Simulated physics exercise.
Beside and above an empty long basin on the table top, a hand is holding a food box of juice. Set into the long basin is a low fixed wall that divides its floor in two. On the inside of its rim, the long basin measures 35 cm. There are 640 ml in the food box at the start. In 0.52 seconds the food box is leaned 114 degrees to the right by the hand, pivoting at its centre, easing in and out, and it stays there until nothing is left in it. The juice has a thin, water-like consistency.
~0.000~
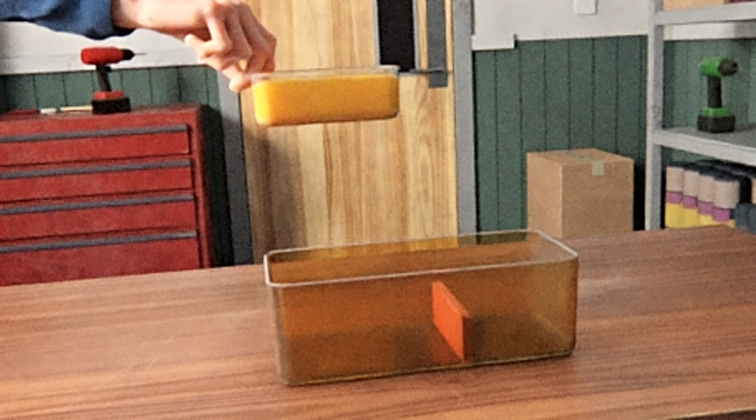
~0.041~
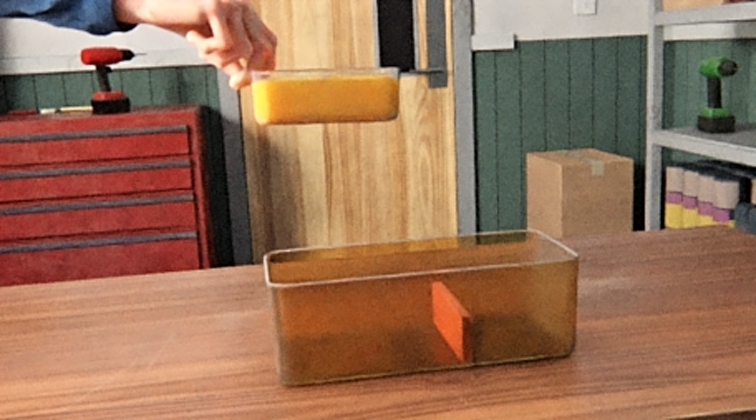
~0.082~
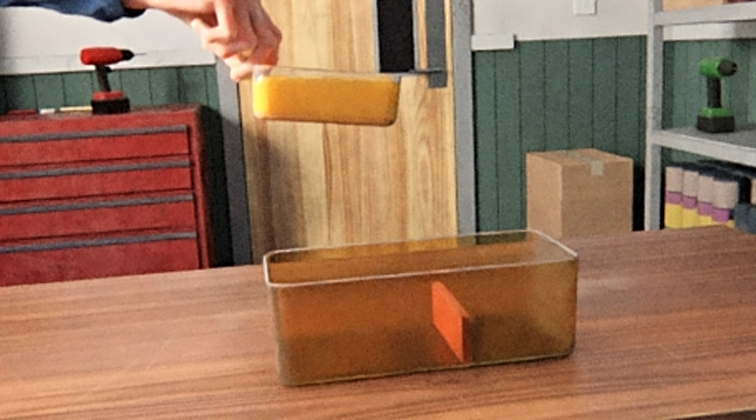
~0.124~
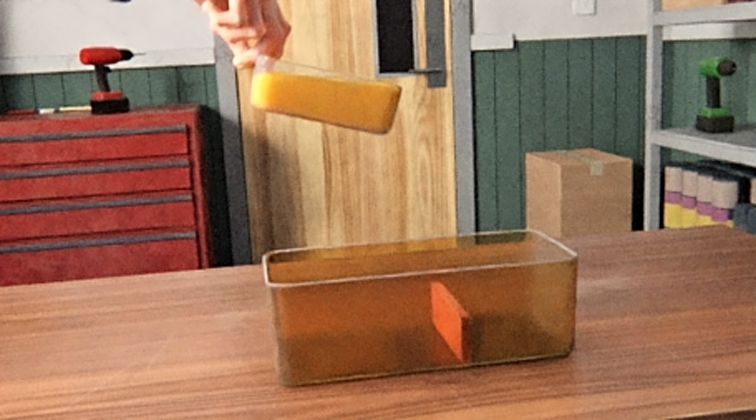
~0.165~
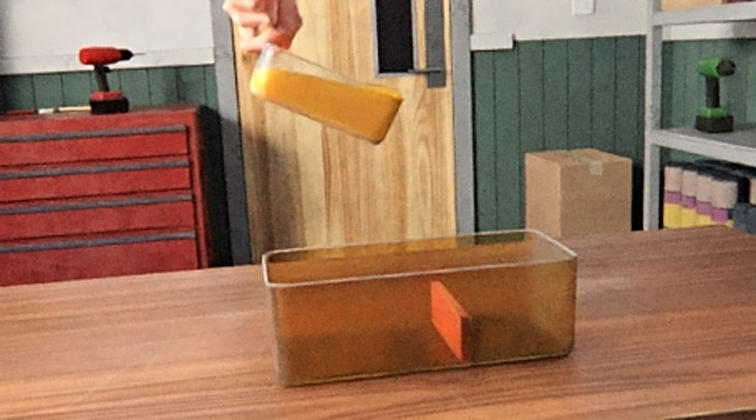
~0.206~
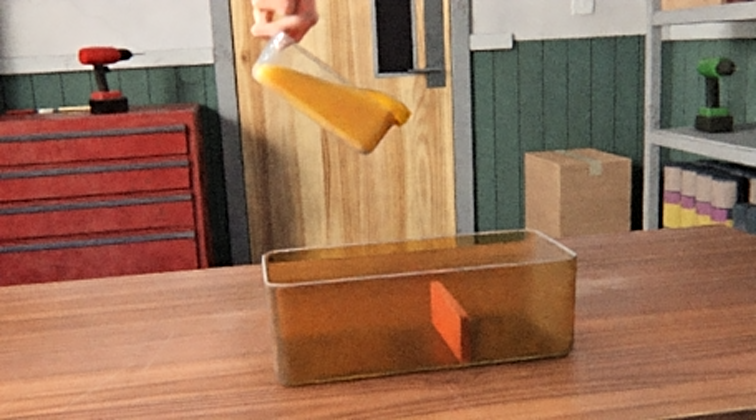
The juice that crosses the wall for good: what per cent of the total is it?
It is about 46 per cent of the total.
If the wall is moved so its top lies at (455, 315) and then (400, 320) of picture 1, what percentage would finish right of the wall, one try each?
Roughly 40 per cent, then 70 per cent.
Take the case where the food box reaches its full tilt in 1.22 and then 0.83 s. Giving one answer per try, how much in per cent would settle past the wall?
I'd say 65 percent on the first go, 65 percent on the next.
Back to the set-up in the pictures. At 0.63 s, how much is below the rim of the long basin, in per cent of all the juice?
Near 84 in a hundred.
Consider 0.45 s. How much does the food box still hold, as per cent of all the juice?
Remaining: Near 8 % of the total.
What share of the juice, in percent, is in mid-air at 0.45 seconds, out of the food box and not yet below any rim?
I'd put it at about 50 percent.
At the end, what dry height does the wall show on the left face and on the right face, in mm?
Left side: Around 46 mm. Right side: Around 40 mm.
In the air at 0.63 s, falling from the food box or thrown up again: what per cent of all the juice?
About 12 % of the total.
Then, 0.45 s in, the tilt is 109° and 8 per cent is still to pour, 12 is left of the wall and 31 right of it.
Then, 0.63 s in, the tilt is 114° and 1 per cent is still to pour, 38 is left of the wall and 46 right of it.
Then, 0.82 s in, the tilt is 114° and 0 per cent is still to pour, 47 is left of the wall and 45 right of it.
Then, 1.02 s in, the tilt is 114° and 0 per cent is still to pour, 48 is left of the wall and 46 right of it.
Finally, 48 per cent lies left of the wall, 46 right of it and 6 outside.
